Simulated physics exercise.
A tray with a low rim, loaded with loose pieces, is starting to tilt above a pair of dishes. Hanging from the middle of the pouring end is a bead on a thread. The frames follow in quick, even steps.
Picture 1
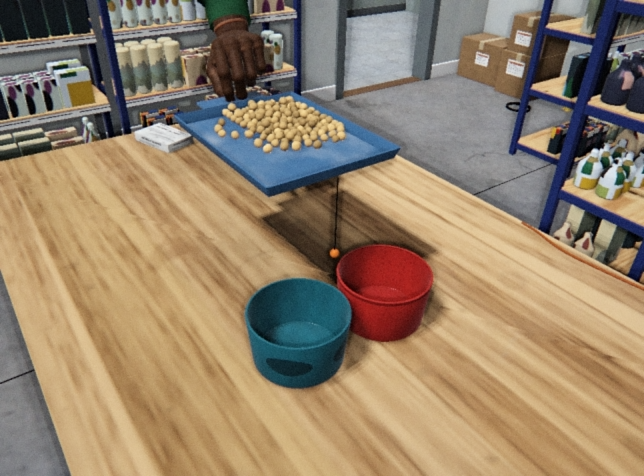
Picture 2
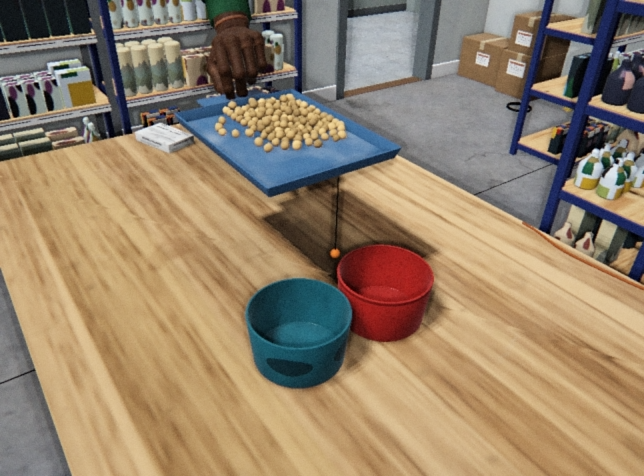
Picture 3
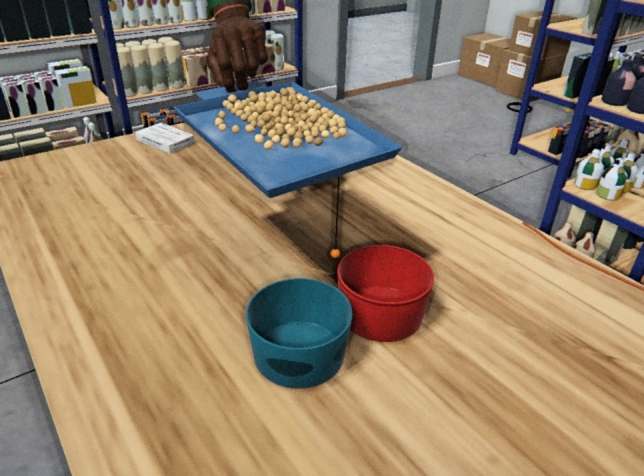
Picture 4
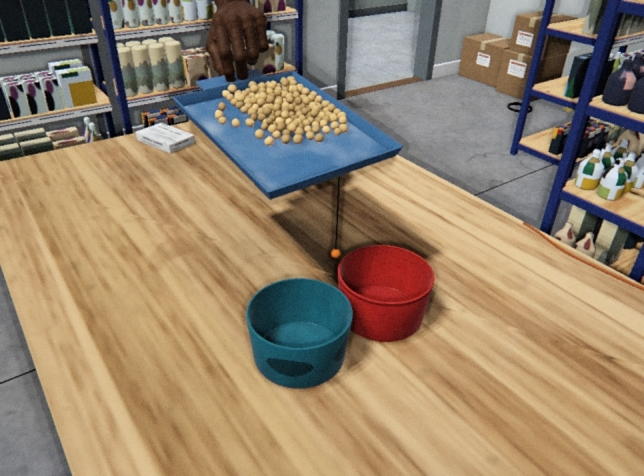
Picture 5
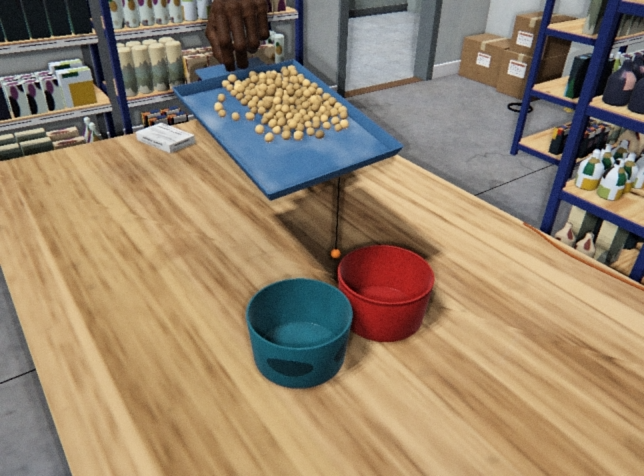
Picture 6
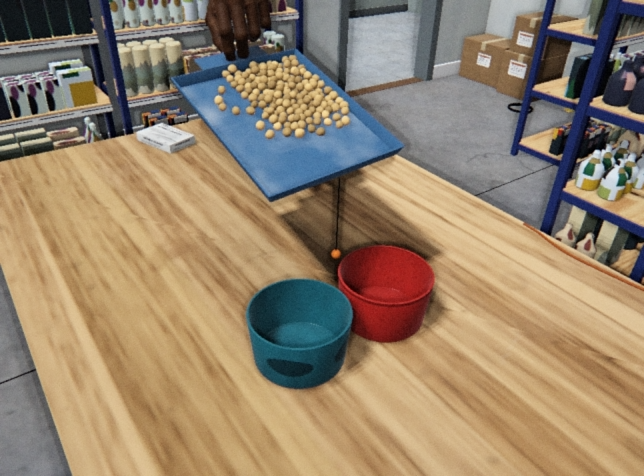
A hand gradually tilts a blue tray of chickpeas above a teal and a red dish.
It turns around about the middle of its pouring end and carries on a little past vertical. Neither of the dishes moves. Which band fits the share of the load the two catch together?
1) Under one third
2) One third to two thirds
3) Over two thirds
Over two thirds.
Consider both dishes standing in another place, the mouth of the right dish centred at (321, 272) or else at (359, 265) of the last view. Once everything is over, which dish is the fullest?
So at the first spot it's the one placed on the right, and at the second spot it's the one placed on the left.
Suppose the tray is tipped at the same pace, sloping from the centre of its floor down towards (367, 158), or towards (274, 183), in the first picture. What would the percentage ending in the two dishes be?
Respectively 50 and 70 in a hundred.
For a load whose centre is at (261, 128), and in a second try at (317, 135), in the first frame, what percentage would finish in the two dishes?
That would be 90 per cent, and then 90 per cent.
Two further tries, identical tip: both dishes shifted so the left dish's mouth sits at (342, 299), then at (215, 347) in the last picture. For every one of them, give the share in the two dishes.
Roughly 60 % and 80 %.
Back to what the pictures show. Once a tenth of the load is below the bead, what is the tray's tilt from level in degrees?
About 60 degrees.
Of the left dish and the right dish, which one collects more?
The winner: The left side.
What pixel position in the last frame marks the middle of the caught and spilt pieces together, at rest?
Close to (311, 347), more or less.
Soon, tray tipped steeply; most on the tray; a small part in the left dish; a stray few in the right dish; a small part in the air.
A while on, tray tipped right over; about half on the tray; about a quarter in the left dish; a small part in the right dish; a stray few outside both; about a quarter in the air.
Towards the end, tray tipped past a quarter turn; about two thirds in the left dish; about a quarter in the right dish; a small part outside both.
Finally, tray tipped past a quarter turn; about two thirds in the left dish; about a quarter in the right dish; a small part outside both.
